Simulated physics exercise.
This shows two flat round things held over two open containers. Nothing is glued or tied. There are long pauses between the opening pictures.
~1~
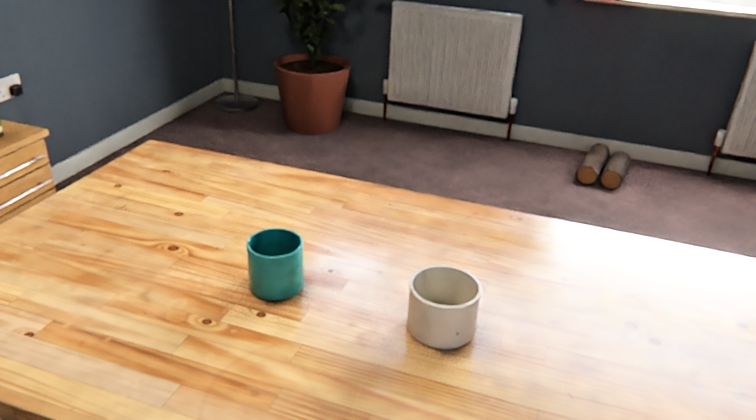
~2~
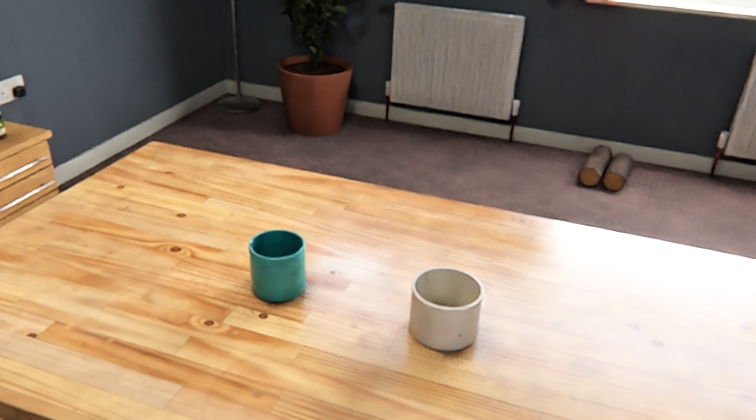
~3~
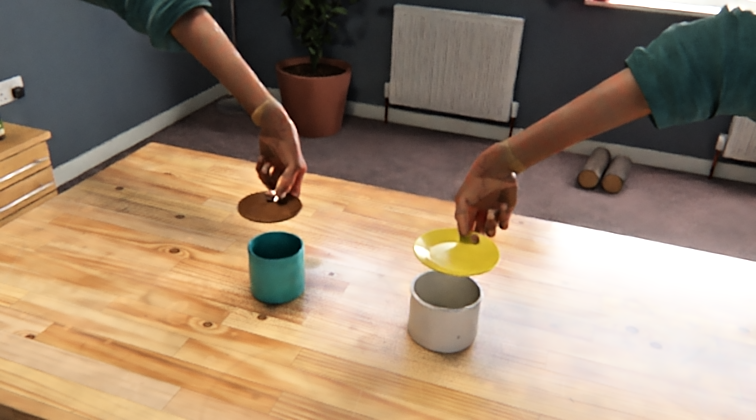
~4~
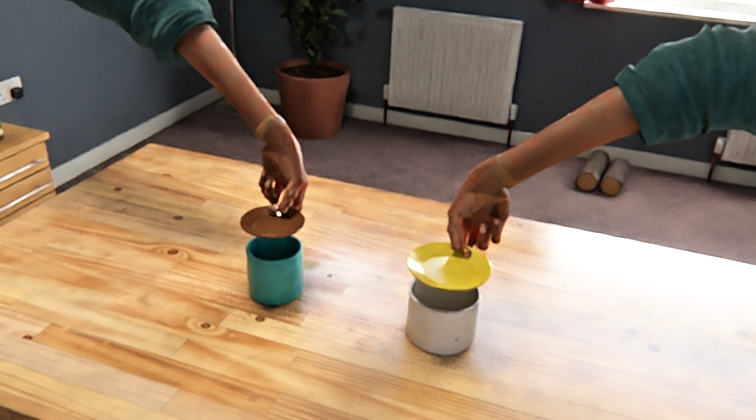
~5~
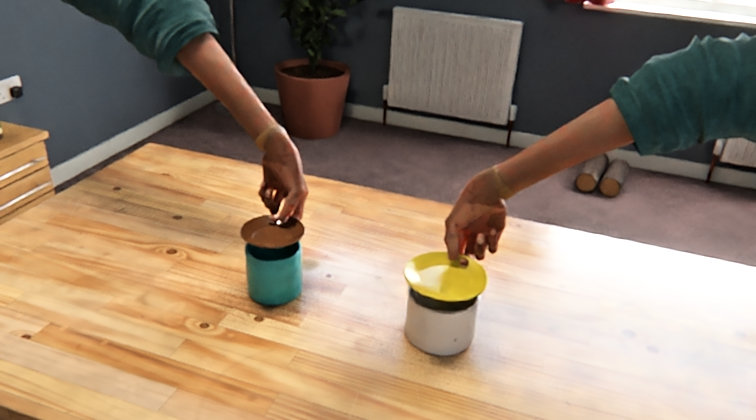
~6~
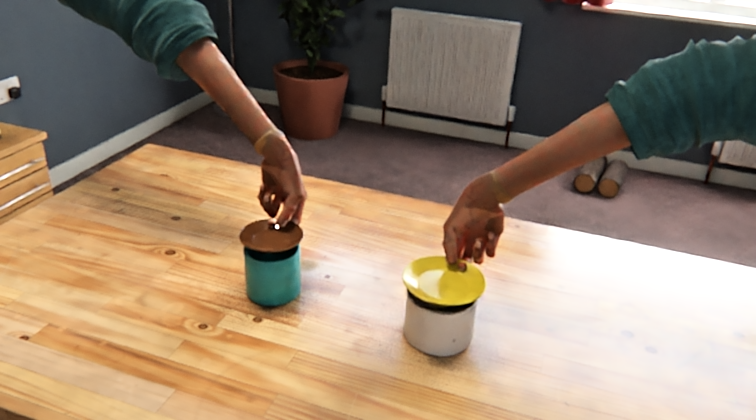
To begin with, a teal cup and a whitish pot stand open and empty-handed on a wooden table. Two hands then appear, holding a brown disc above the cup and a yellow one above the pot, and they lower both discs onto the rims, fingers still gripping them.
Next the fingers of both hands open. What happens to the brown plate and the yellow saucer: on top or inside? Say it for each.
Here the brown plate covers the opening; the yellow saucer covers the opening.
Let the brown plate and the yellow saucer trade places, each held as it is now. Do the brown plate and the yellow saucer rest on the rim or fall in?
The brown plate covers the opening, the yellow saucer rests on the rim.
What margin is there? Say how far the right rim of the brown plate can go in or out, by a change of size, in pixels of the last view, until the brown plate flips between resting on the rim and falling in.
A shift of 4 pixels, going left.
Then, 0.10 s on from there, brown plate sitting on the rim near (272, 244); yellow saucer sitting on the rim near (443, 288).
In the end, the brown plate works as a lid, near (272, 244); the yellow saucer works as a lid, near (443, 288).
